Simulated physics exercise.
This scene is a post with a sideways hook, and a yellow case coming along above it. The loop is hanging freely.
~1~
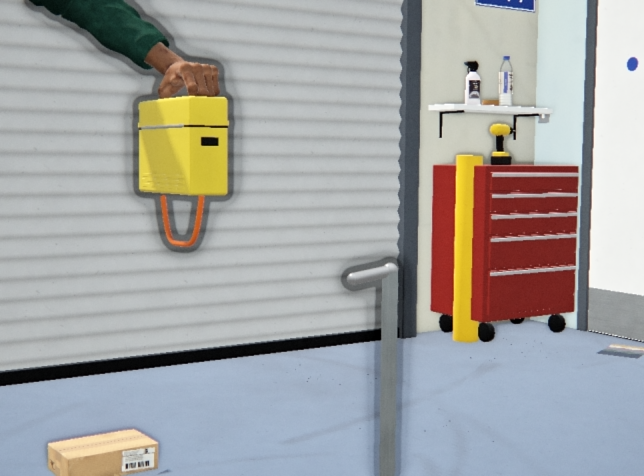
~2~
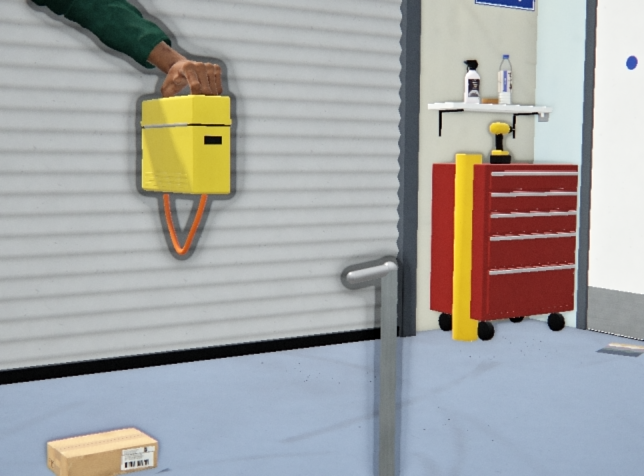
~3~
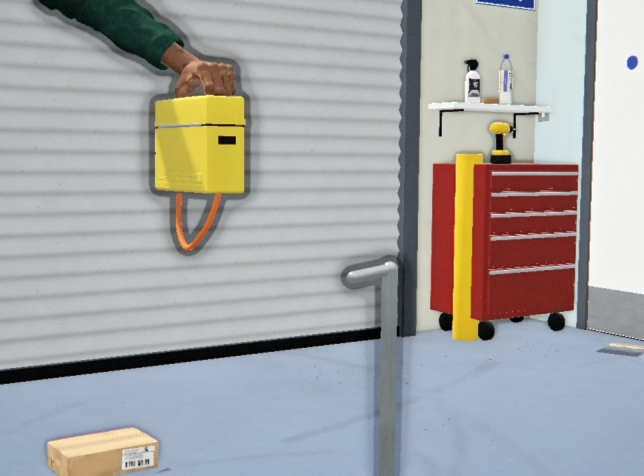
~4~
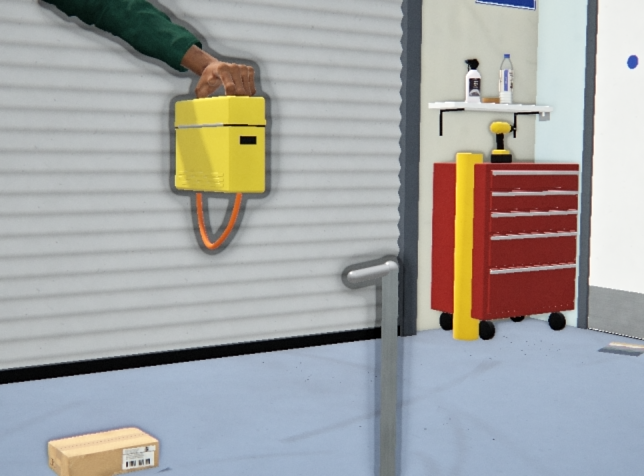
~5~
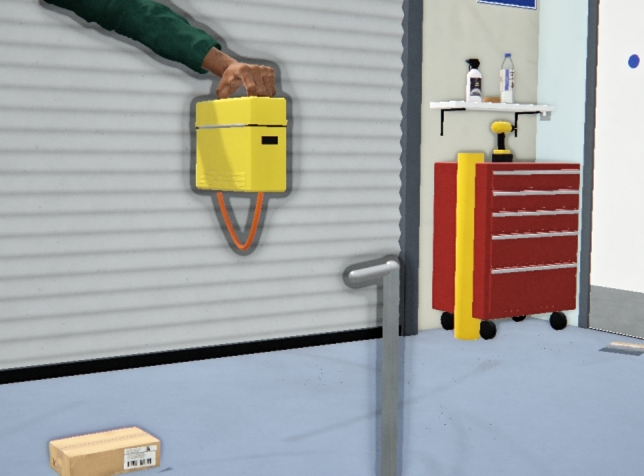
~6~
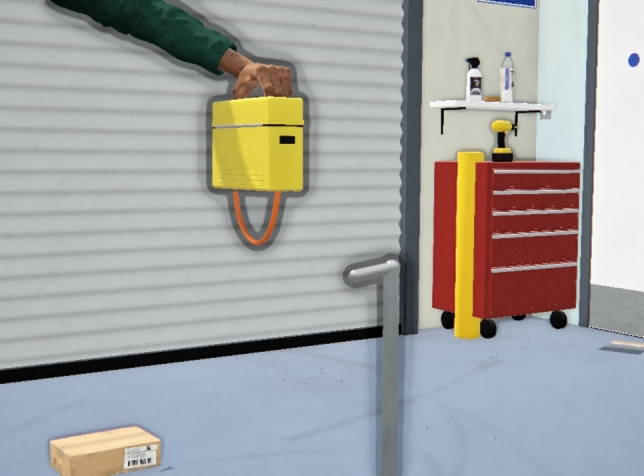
Yellow case with an orange loop hanging beneath, carried rightward by a green-sleeved arm past a shutter, above a hooked post.
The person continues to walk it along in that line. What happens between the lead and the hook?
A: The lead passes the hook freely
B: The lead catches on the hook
(A) The lead passes the hook freely.
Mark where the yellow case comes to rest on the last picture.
When everything has stopped, it's close to pixel (519, 148).
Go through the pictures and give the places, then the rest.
In the first picture, yellow case (181, 147); hook tip (353, 279).
In the second picture, yellow case (184, 145); bottom of the loop (180, 252).
In the third picture, yellow case (198, 145).
In the fourth picture, yellow case (218, 145); bottom of the loop (211, 247).
In the fifth picture, yellow case (239, 145).
In the sixth picture, yellow case (256, 145); bottom of the loop (256, 242); hook tip (355, 276); hook points towards it, loop hangs above the hook.
Then, 1.00 s after the last picture, case over the post near (382, 146).
Then, 1.96 s after the last picture, case past the post near (485, 148).
At rest, case past the post near (519, 148). The yellow case comes away clean.
